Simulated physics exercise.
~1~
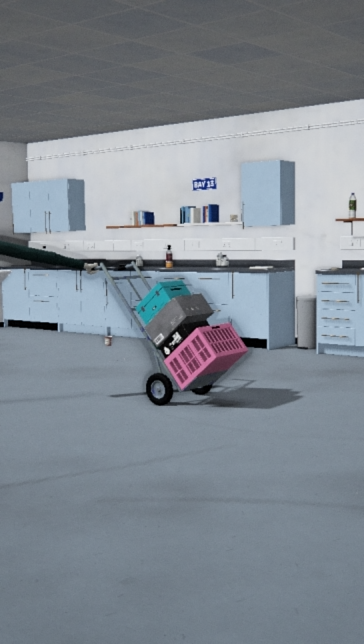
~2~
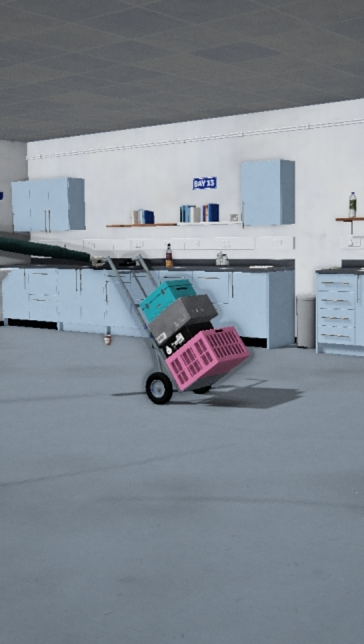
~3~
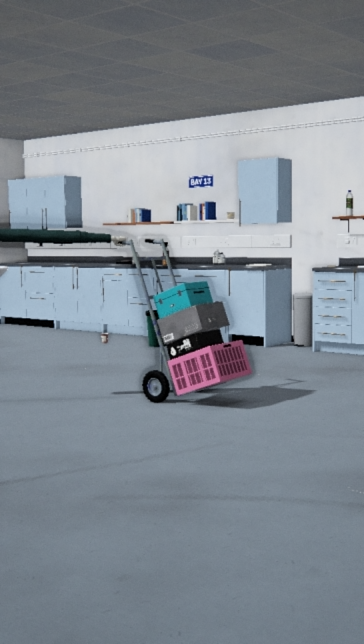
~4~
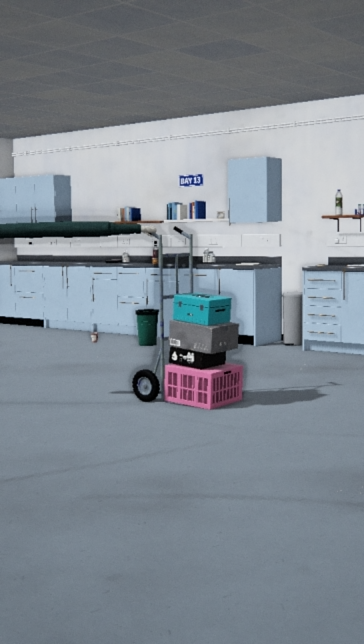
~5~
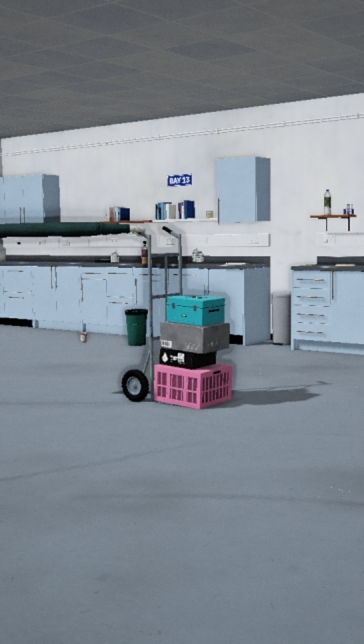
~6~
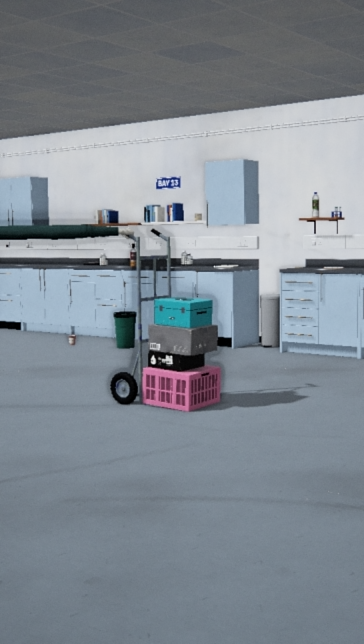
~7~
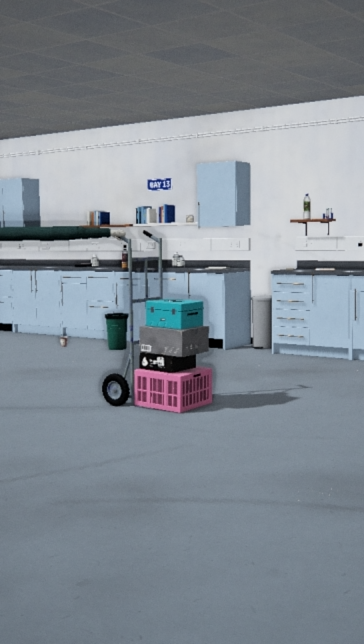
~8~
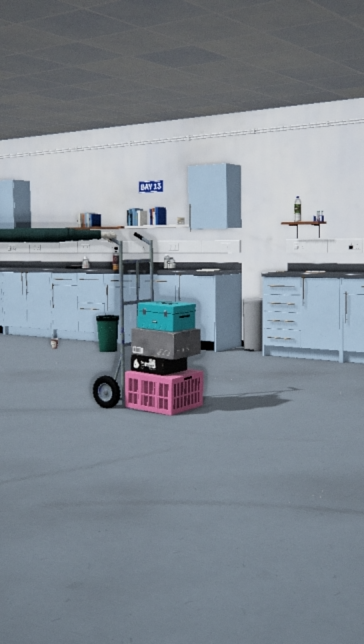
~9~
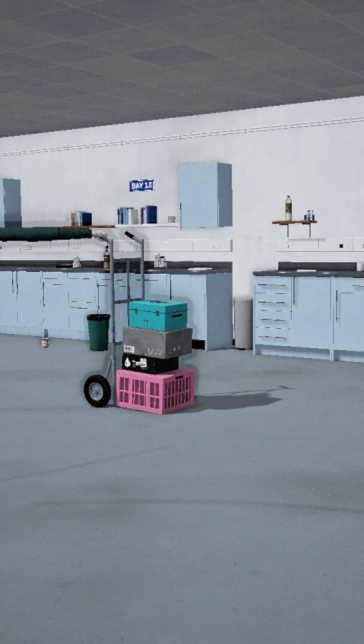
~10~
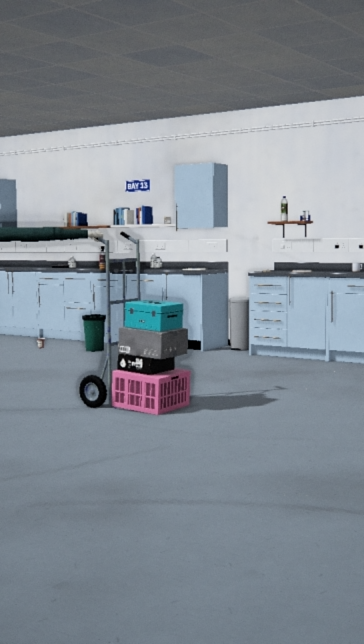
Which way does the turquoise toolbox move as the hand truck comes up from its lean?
The turquoise toolbox moves to the right as the hand truck swings upright.
